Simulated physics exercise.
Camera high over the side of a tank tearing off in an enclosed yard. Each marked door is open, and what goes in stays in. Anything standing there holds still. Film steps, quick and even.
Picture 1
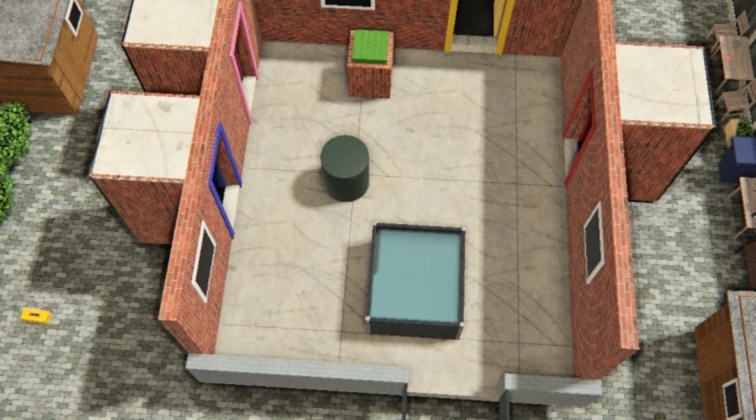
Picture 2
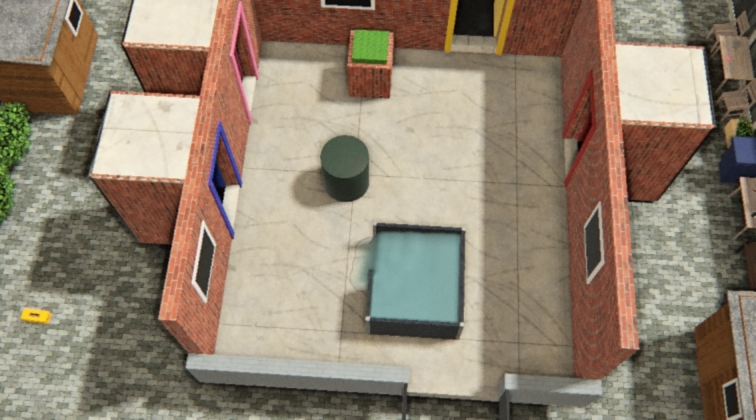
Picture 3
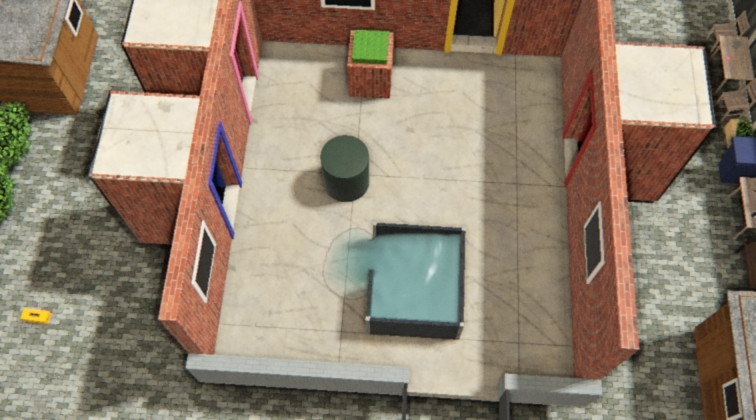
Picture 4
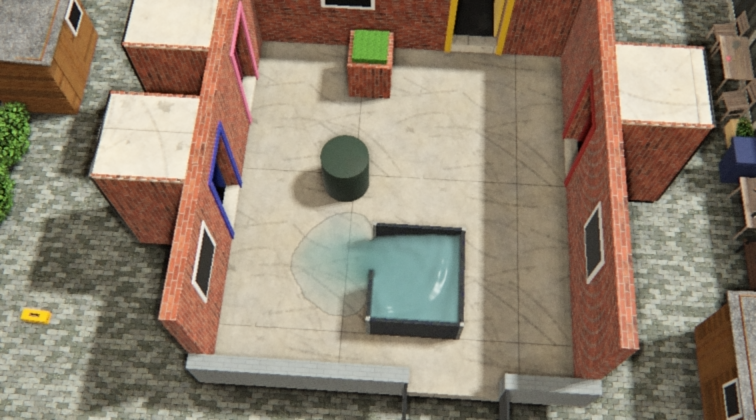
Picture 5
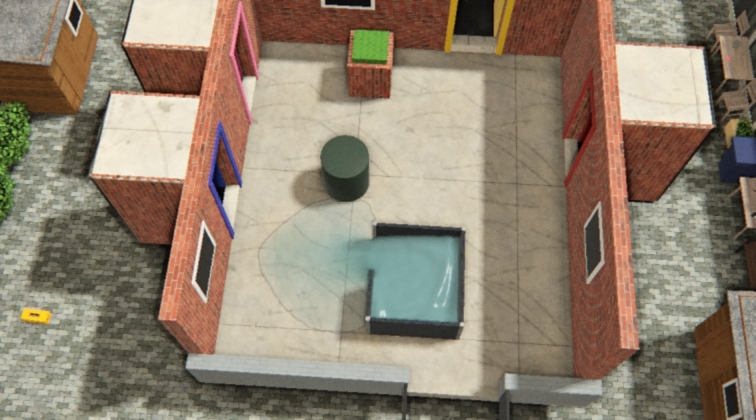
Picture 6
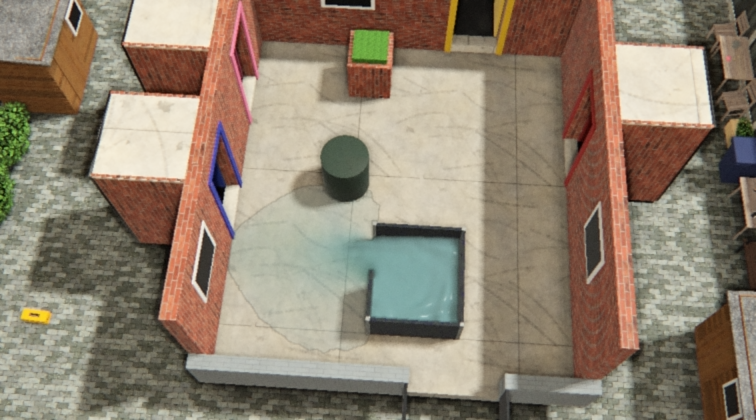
The footage shows a brick-walled yard, seen from above, with a dark green cylinder and a rectangular tank of teal water. Water emerges through the tank's left side and fans out leftward across the pale floor, thinning as it spreads.
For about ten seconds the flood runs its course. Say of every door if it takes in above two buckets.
Result: The red door will not top two buckets. The yellow door will not top two buckets. The blue door will top two buckets. The pink door will not top two buckets.
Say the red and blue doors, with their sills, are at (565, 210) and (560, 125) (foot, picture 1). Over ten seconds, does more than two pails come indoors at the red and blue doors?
Well, the red one stays short of the threshold, and the blue one stays short of the threshold.
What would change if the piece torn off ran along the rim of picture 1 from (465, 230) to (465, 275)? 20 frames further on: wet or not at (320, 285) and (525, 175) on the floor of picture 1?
Taking the two points in order, the first is left dry and the second is waterlogged.
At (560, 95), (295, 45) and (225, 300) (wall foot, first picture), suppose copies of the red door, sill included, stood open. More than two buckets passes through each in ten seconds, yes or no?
Log: Door one is below the limit; door two is above the limit; door three is above the limit.
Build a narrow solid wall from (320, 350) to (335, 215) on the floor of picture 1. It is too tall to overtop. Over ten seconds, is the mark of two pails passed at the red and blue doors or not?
The red door exceeds it, the blue door falls short.
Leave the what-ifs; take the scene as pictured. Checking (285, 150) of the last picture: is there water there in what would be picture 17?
That spot would be soaked.
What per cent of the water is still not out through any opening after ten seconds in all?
88 % or so.
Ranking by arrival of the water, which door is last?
The red-painted one.
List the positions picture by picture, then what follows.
In the first picture, the water tank at (417, 275) is whole and still.
In the second picture, the front is at (360, 287), out from the gap at (375, 259).
In the third picture, the front is at (327, 272), out from the gap at (375, 260).
In the fourth picture, the front is at (297, 270), out from the gap at (375, 260).
In the fifth picture, the front is at (265, 249), out from the gap at (375, 260).
In the sixth picture, the front is at (233, 238), out from the gap at (375, 260).
A moment on, water covers 25 % of the floor; the red door not reached, the yellow door not reached, the blue door over two buckets in, the pink door not reached.
Next, water covers 25 % of the floor; the red door not reached, the yellow door not reached, the blue door far over two buckets in, the pink door wet at the sill, nothing in.
Then, water covers 40 % of the floor; the red door not reached, the yellow door not reached, the blue door far over two buckets in, the pink door wet at the sill, nothing in.
Later, water covers 60 % of the floor; the red door not reached, the yellow door wet at the sill, nothing in, the blue door far over two buckets in, the pink door wet at the sill, nothing in.
In the end, water covers 90 % of the floor; the red door wet at the sill, nothing in, the yellow door wet at the sill, nothing in, the blue door far over two buckets in, the pink door wet at the sill, nothing in.
